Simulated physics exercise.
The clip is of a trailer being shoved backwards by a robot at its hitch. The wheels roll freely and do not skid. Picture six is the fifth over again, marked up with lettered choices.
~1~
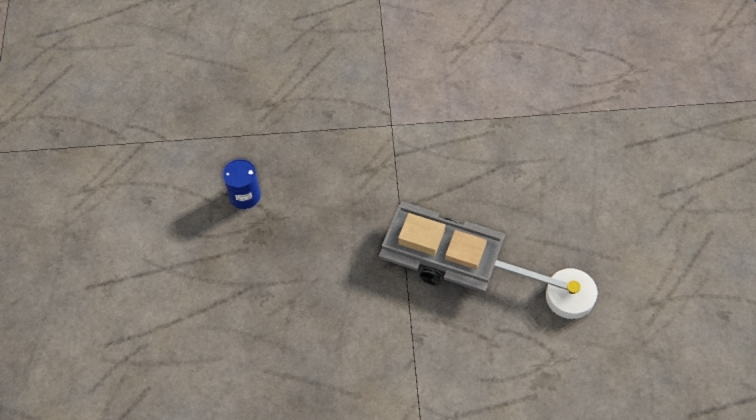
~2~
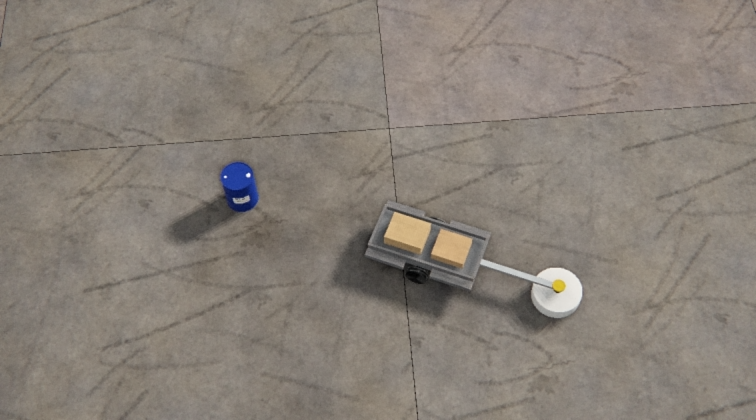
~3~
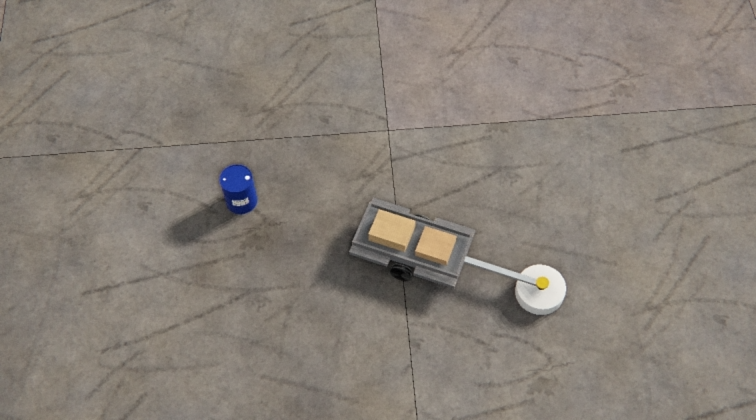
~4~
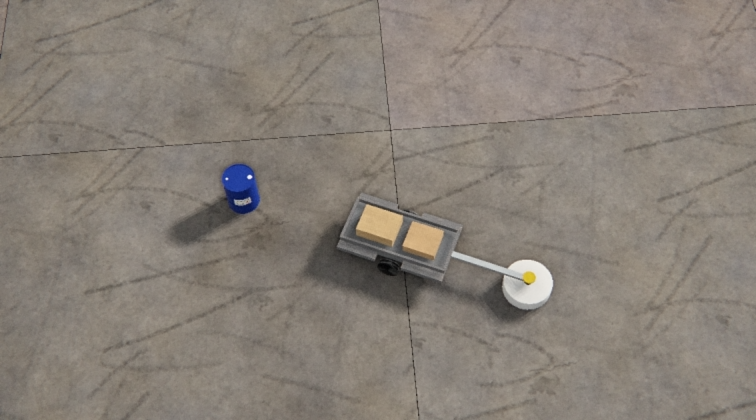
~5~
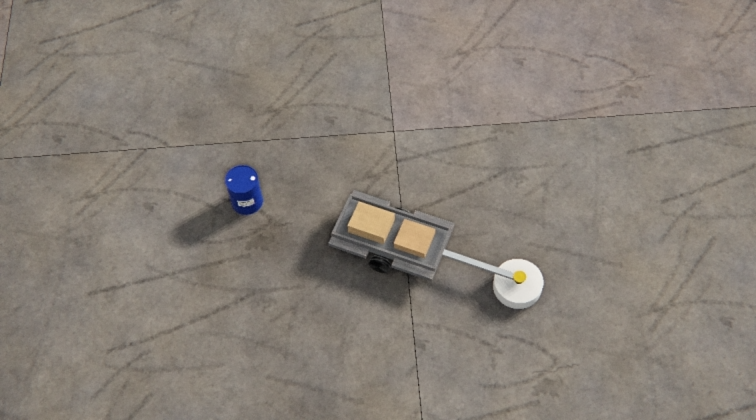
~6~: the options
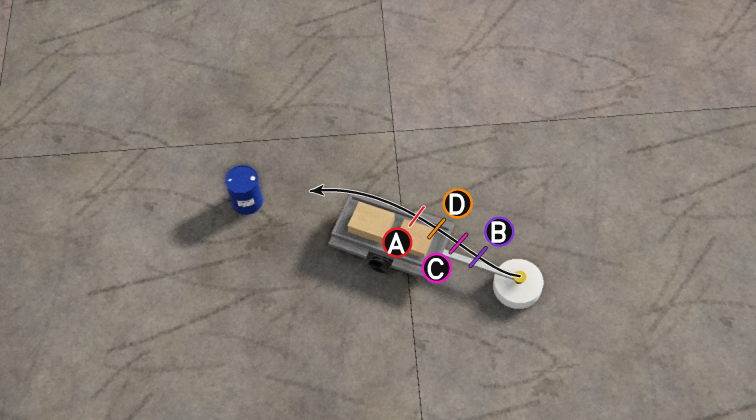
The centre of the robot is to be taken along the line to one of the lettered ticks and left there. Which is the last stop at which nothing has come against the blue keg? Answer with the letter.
It can go as far as C.
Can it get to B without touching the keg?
Yes.
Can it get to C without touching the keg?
For that mark, yes.
On the marked copy, A at (417, 216); B at (478, 257); C at (459, 243); D at (437, 228); the route from (520, 276) via (419, 218) to (311, 191).
With C. Early on, robot (495, 274), cart (370, 226).
Further on, robot (475, 261), cart (348, 219).
At the end, robot (458, 250), cart (330, 214); nothing has been touched.
As for the rest, A is too far, the keg has been hit; B is safe but short; D is too far, the keg has been hit.
